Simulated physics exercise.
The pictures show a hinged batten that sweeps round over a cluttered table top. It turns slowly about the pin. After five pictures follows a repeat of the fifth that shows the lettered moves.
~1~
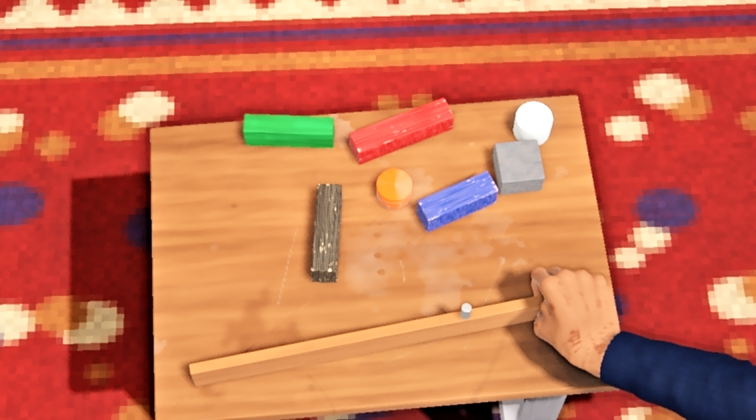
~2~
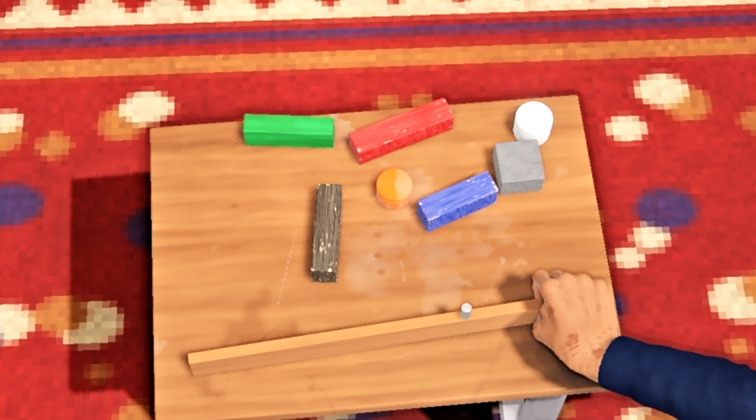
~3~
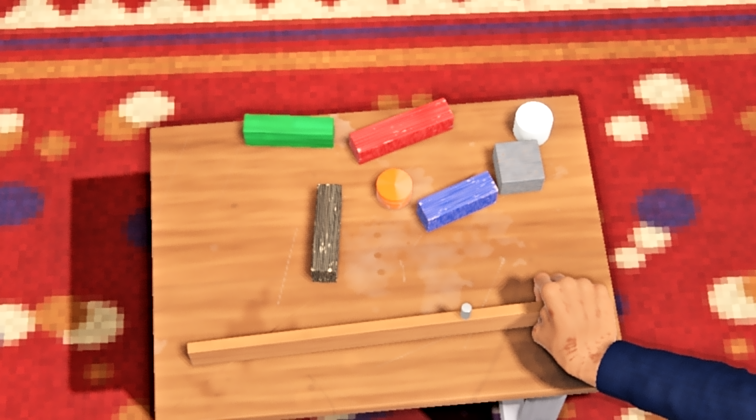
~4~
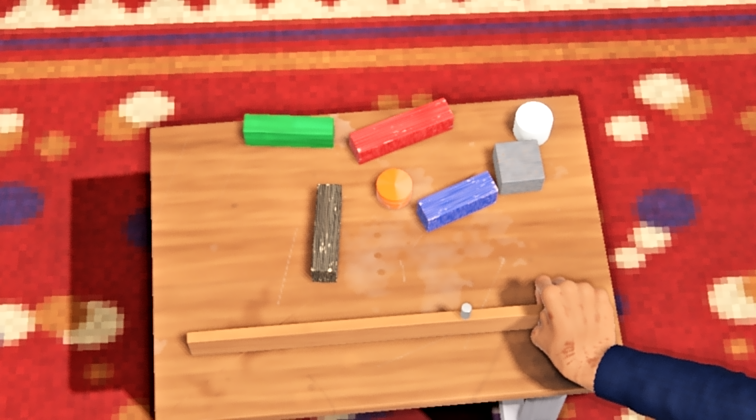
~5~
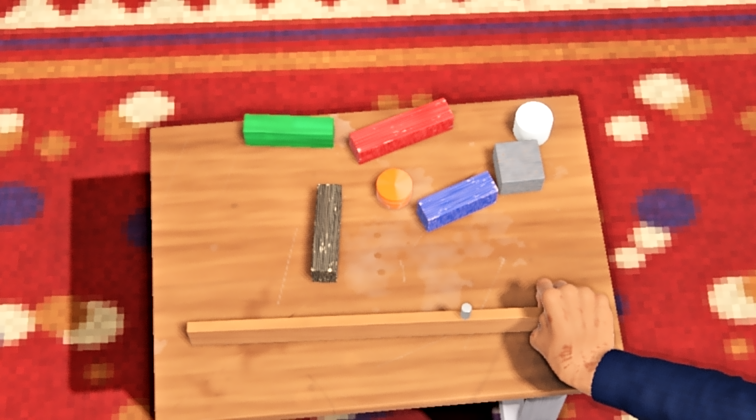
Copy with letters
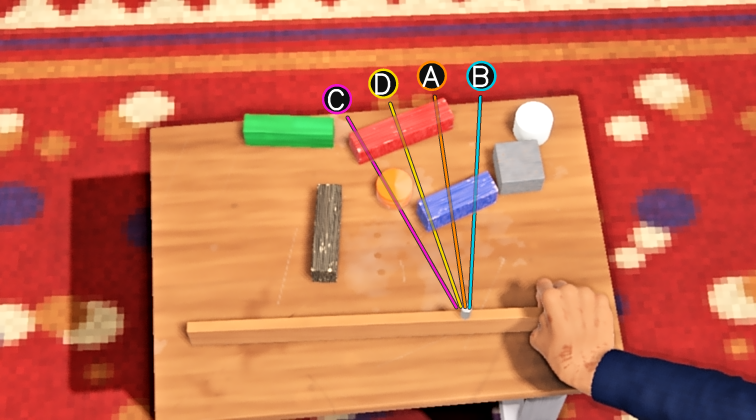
A hand holding the right end of a wooden batten as its left end swings slightly upward below coloured blocks on a table.
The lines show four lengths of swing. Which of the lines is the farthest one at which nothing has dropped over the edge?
No farther than D.
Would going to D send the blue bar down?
By then, no.
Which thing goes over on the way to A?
The red bar goes over.
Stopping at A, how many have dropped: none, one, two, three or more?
By then, one.
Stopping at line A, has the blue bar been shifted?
Yes.
On the marked copy, A at (449, 198); B at (475, 198); C at (400, 209); D at (424, 202).
Following D. Soon after the start, arm (336, 258); black bar (335, 213); green stick (290, 132).
Later, arm (378, 211); green stick (292, 122); black bar (360, 174).
In the end, arm (422, 191); red bar (471, 101); green stick (292, 118); nothing has fallen.
As for the rest, A drops the red bar; B drops the red bar; C is safe but short.
